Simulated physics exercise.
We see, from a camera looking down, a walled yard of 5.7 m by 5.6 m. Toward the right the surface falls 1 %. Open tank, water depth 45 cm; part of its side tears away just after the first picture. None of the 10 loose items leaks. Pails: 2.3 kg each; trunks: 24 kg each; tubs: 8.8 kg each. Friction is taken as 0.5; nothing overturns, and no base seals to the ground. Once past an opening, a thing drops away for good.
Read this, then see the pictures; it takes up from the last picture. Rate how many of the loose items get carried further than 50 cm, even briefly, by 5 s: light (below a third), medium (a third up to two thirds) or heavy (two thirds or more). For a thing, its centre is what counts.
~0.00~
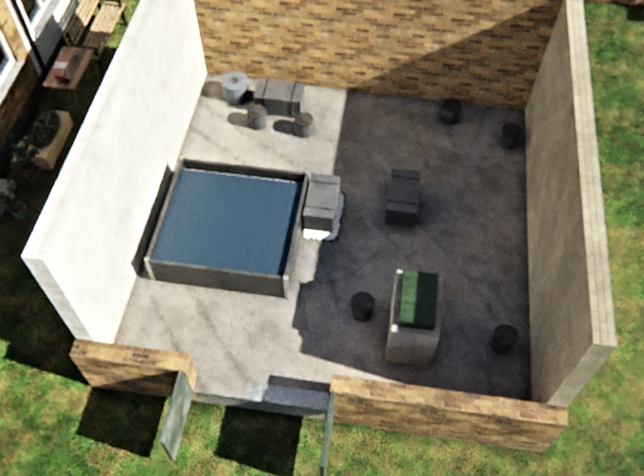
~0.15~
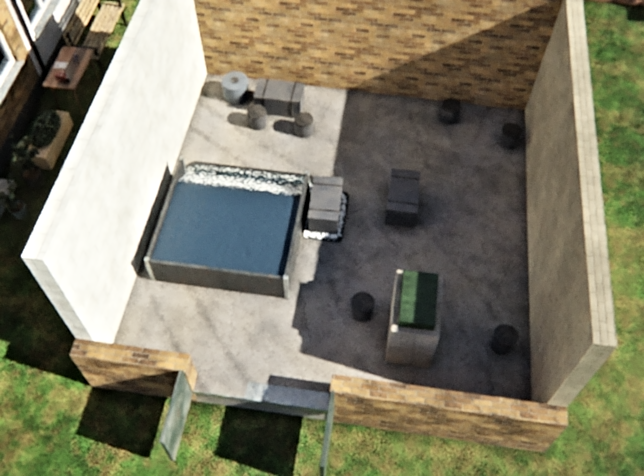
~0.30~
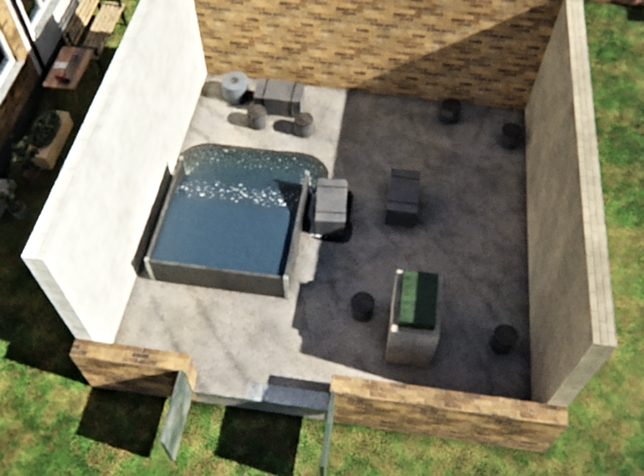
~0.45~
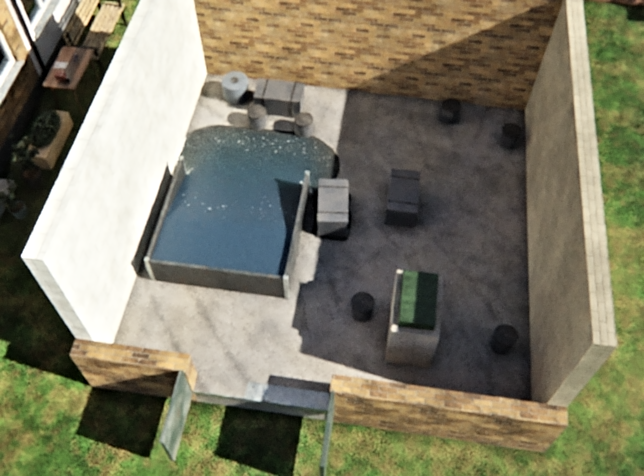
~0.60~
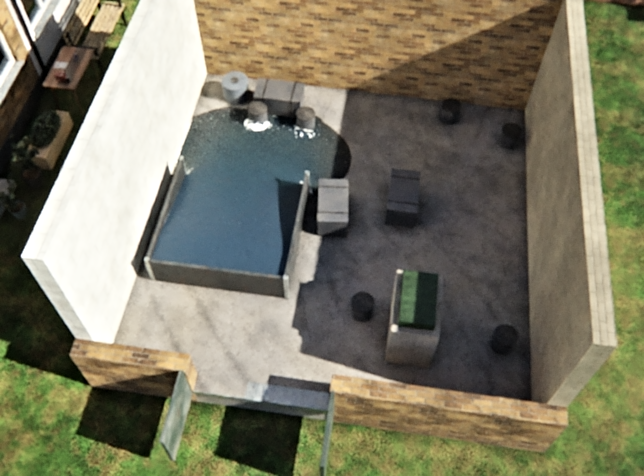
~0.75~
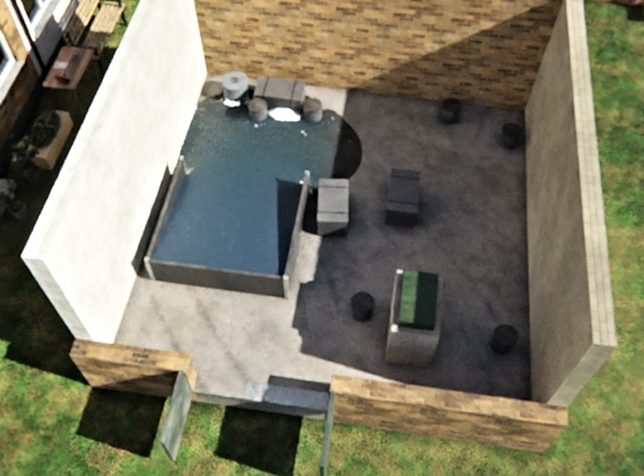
Medium.
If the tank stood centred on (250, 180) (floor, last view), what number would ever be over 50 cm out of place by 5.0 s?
Result: 7.
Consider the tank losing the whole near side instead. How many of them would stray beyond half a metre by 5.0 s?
Then 0 of them would.
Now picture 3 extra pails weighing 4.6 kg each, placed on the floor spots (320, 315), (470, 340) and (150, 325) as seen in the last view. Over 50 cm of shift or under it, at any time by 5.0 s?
Result, in sequence: Below the mark / below the mark / below the mark.
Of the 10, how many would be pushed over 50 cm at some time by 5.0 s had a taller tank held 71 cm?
In that case the number is 8.
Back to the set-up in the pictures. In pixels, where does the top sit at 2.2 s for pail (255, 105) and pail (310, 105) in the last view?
Near (247, 80) and (407, 95).
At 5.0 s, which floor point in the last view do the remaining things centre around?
I'd put it close to (418, 217) in the last view.
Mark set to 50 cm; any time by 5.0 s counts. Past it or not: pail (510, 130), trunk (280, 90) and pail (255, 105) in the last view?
Listed in sequence: Higher; higher; higher for the last.
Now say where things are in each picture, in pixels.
In the first frame, a pail at (304, 119), on the bottom; a trunk at (322, 195), on the bottom; water covers 3.4 m2; 0 of 10 have shifted.
In the second frame, a pail at (304, 119) rests on the ground; a trunk at (326, 197) rests on the ground, 5 cm from its start; water covers 4.2 m2; 1 of 10 have shifted.
In the third frame, a pail at (304, 119) rests on the ground; a trunk at (331, 200), on the bottom, 14 cm from its start; 5.3 m2 under water; 1 of 10 have shifted.
In the fourth frame, a pail at (304, 119) rests on the ground; a trunk at (333, 200) rests on the ground, 16 cm from its start; 6.4 m2 under water; 1 of 10 have shifted.
In the fifth frame, a pail at (306, 113) rests on the ground, 13 cm from its start; a trunk at (333, 200), on the bottom, 16 cm from its start; 7.4 m2 under water; 3 of 10 have shifted.
In the sixth frame, a pail at (312, 105) rests on the ground, 34 cm from its start; a trunk at (333, 200) rests on the ground, 16 cm from its start; water covers 8.3 m2; 3 of 10 have shifted.
After 1.1 s 1 of 10 are over 50 cm from their spots; 1 afloat.
After 2.2 s 2 of 10 are over 50 cm from their spots; 4 afloat.
After 3.5 s 4 of 10 are over 50 cm from their spots; 6 afloat.
After 5.0 s 6 of 10 are over 50 cm from their spots, and 6 have been at some point; 6 afloat.
